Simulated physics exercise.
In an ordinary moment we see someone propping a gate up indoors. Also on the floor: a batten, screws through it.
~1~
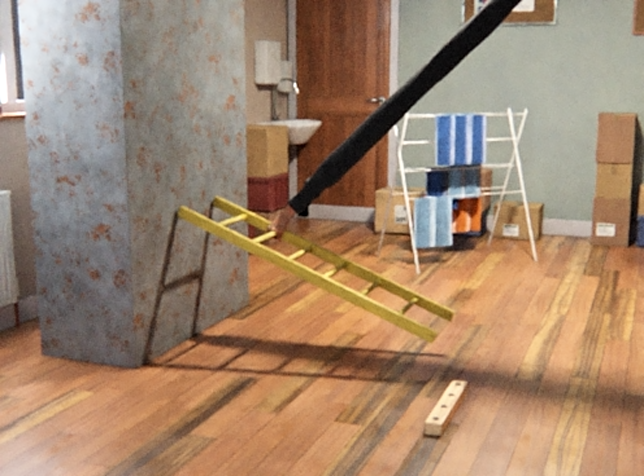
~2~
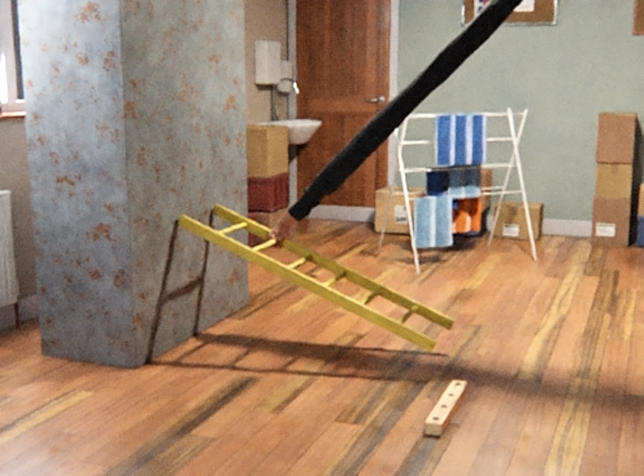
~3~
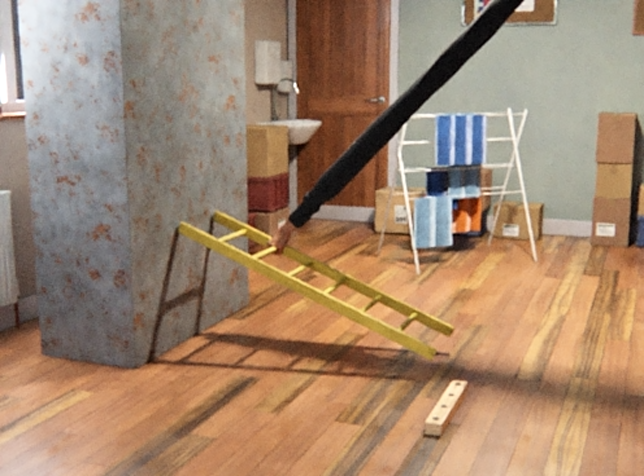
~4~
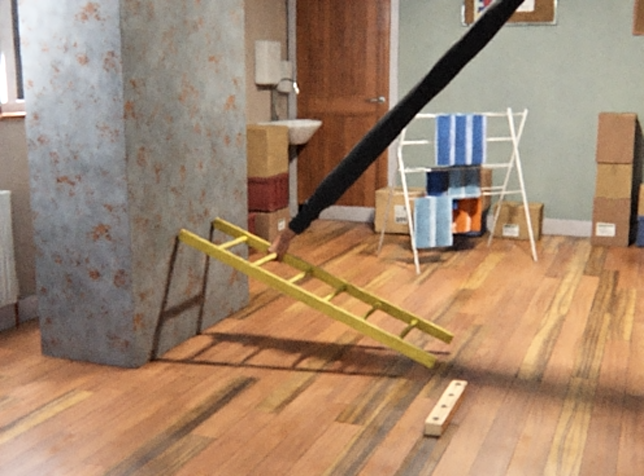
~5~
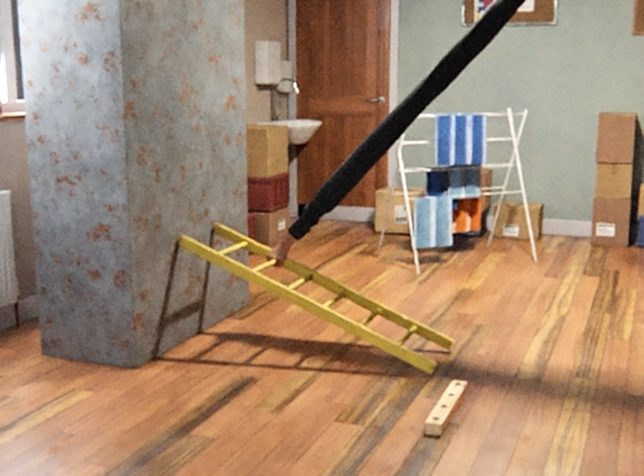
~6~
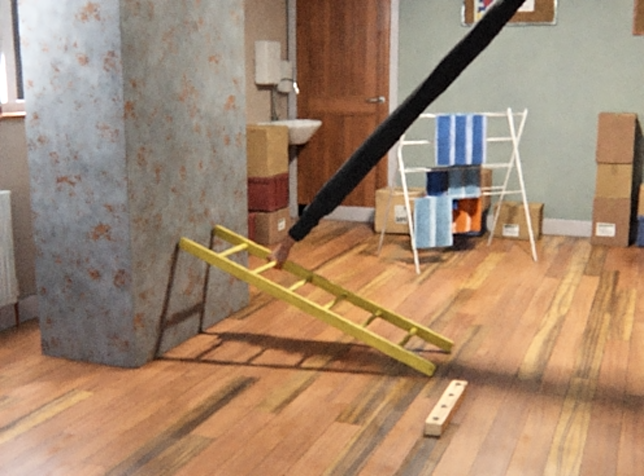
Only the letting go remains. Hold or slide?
Slide.
Then, 0.34 s past the last view, yellow gate leaning 17° off how it started near (323, 333).
Finally, the yellow gate slips down, near (326, 344).
